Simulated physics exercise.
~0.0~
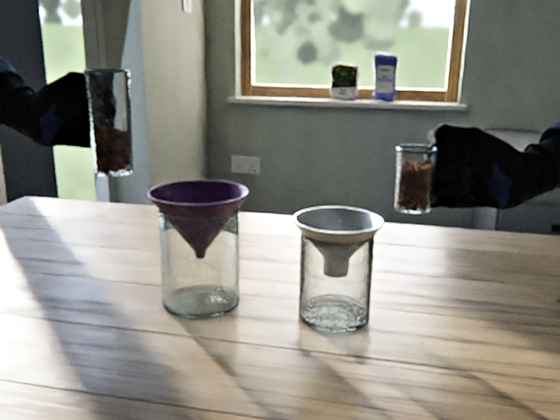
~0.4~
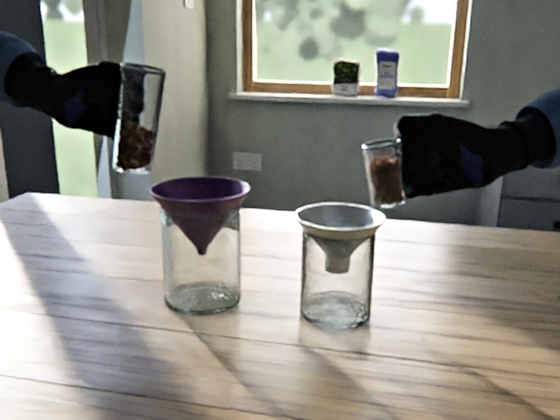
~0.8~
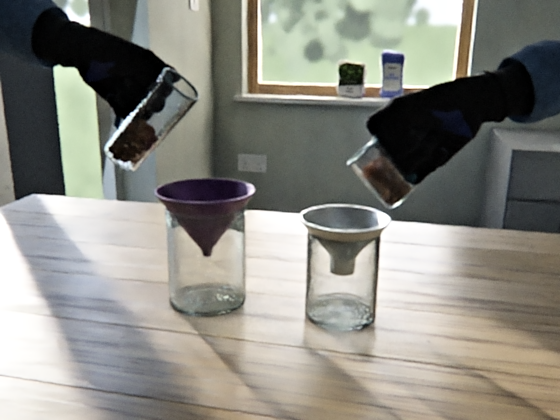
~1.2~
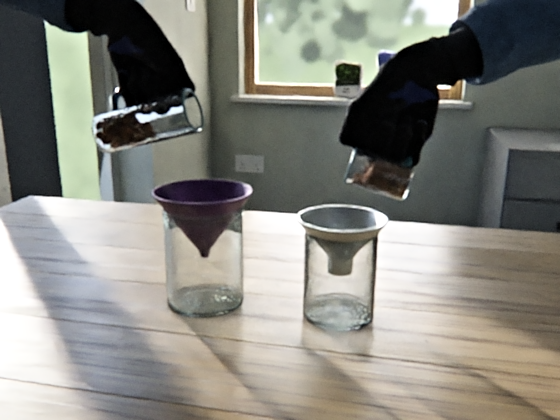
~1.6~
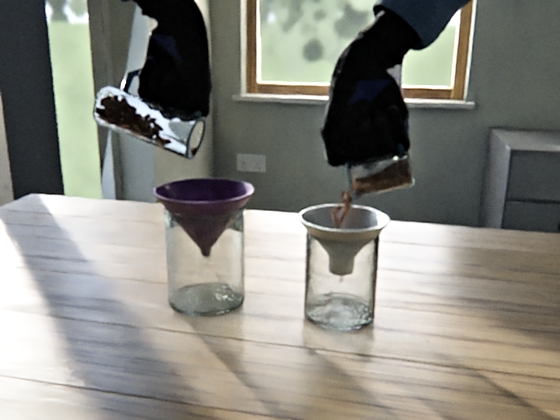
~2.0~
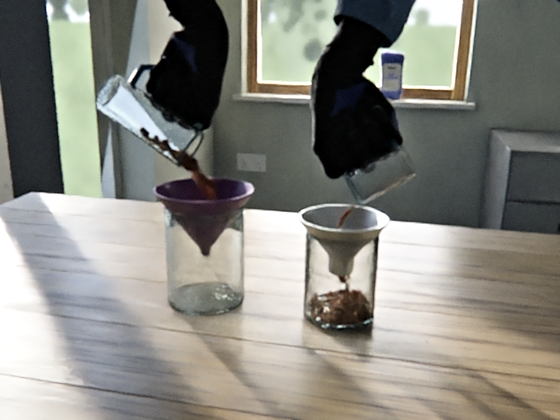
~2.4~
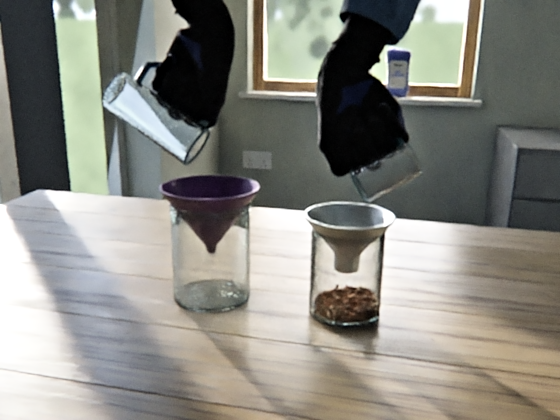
The video shows two dark-gloved hands tipping glass cups of dry reddish-brown pieces over a purple funnel and a grey funnel set in glass jars. The cups empty, and at the end the right jar holds a pile while the left jar stays empty.
